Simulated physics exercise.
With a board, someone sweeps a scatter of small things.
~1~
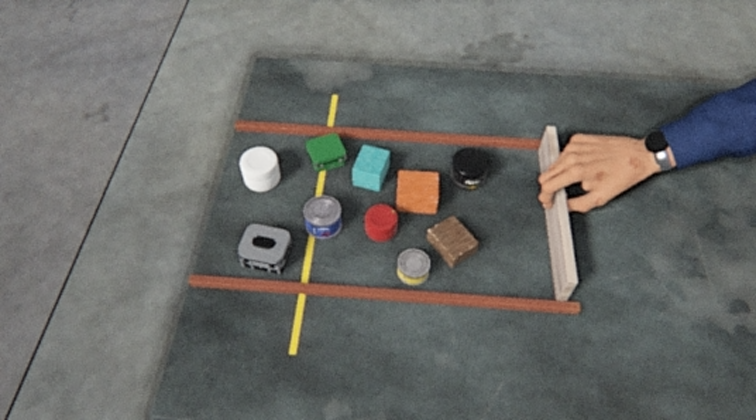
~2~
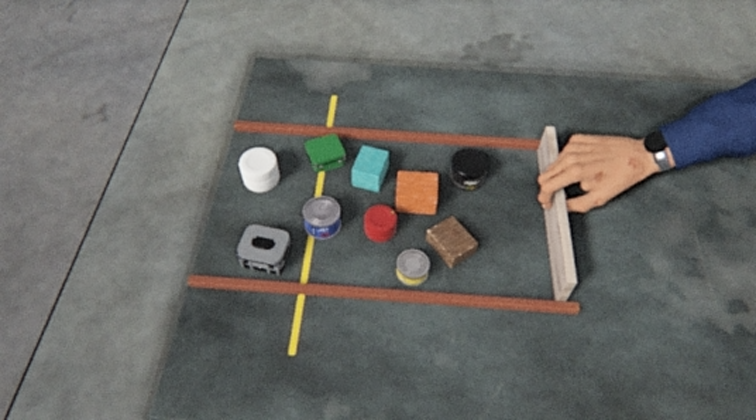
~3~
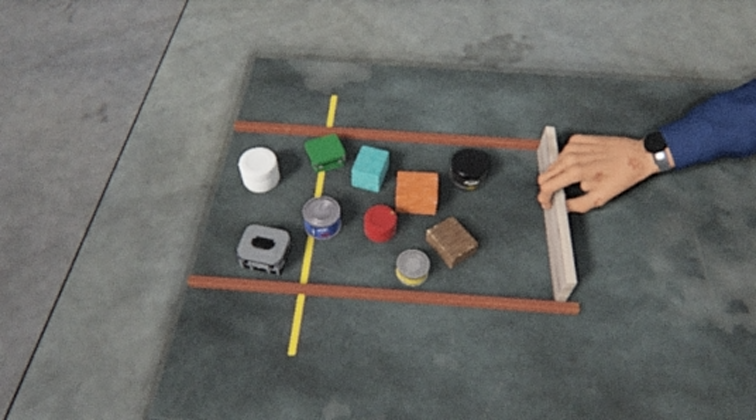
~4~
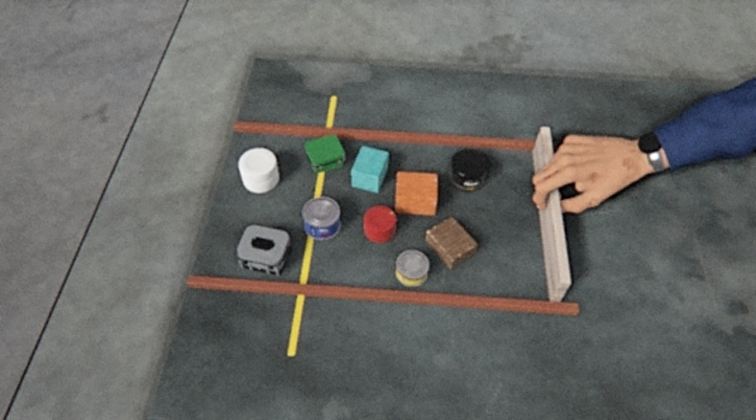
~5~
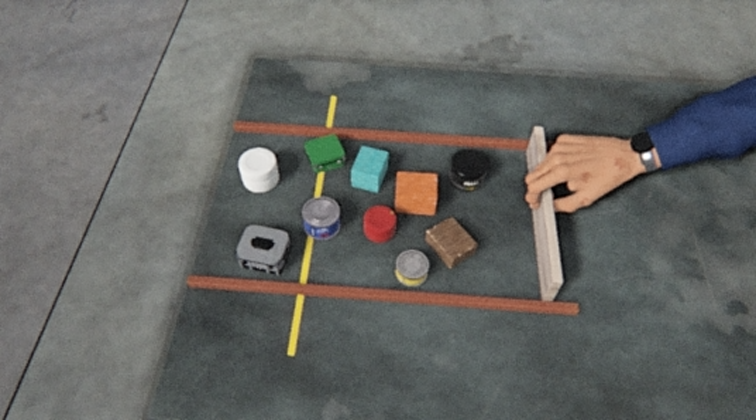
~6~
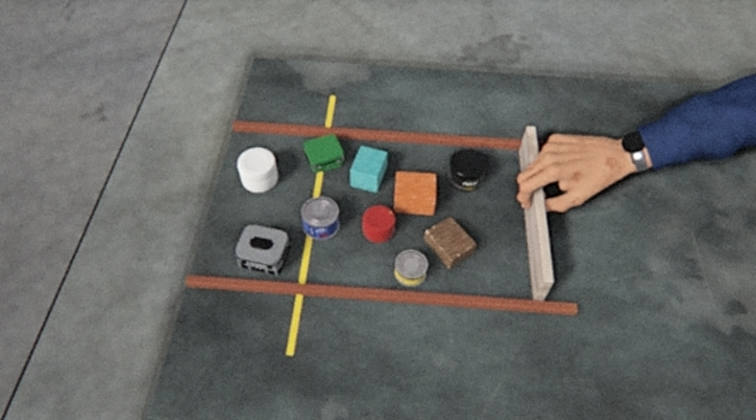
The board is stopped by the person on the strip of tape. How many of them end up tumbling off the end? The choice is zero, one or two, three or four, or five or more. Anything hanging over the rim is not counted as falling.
Nothing slips off.
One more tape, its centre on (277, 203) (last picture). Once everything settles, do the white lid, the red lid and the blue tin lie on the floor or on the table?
The white lid? It does not stay. The red lid? It is safe. The blue tin? It does not stay.
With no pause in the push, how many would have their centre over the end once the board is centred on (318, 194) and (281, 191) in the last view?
0 and 3.
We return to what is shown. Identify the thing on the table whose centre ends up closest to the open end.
That's the white lid.
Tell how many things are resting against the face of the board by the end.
It touches 4.
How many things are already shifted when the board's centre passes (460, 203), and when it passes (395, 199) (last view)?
At the first spot the count is 2, and at the second it is 8.
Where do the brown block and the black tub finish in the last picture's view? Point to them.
One is at about (295, 222), the other at about (303, 159).
Soon after, none off yet; white lid at rest near (258, 170); grey case at rest near (263, 250); green case at rest near (324, 155).
Then, none off yet; white lid at rest near (258, 170); grey case at rest near (263, 250); green case moved a little near (307, 151).
At rest, the number that fall off is zero.
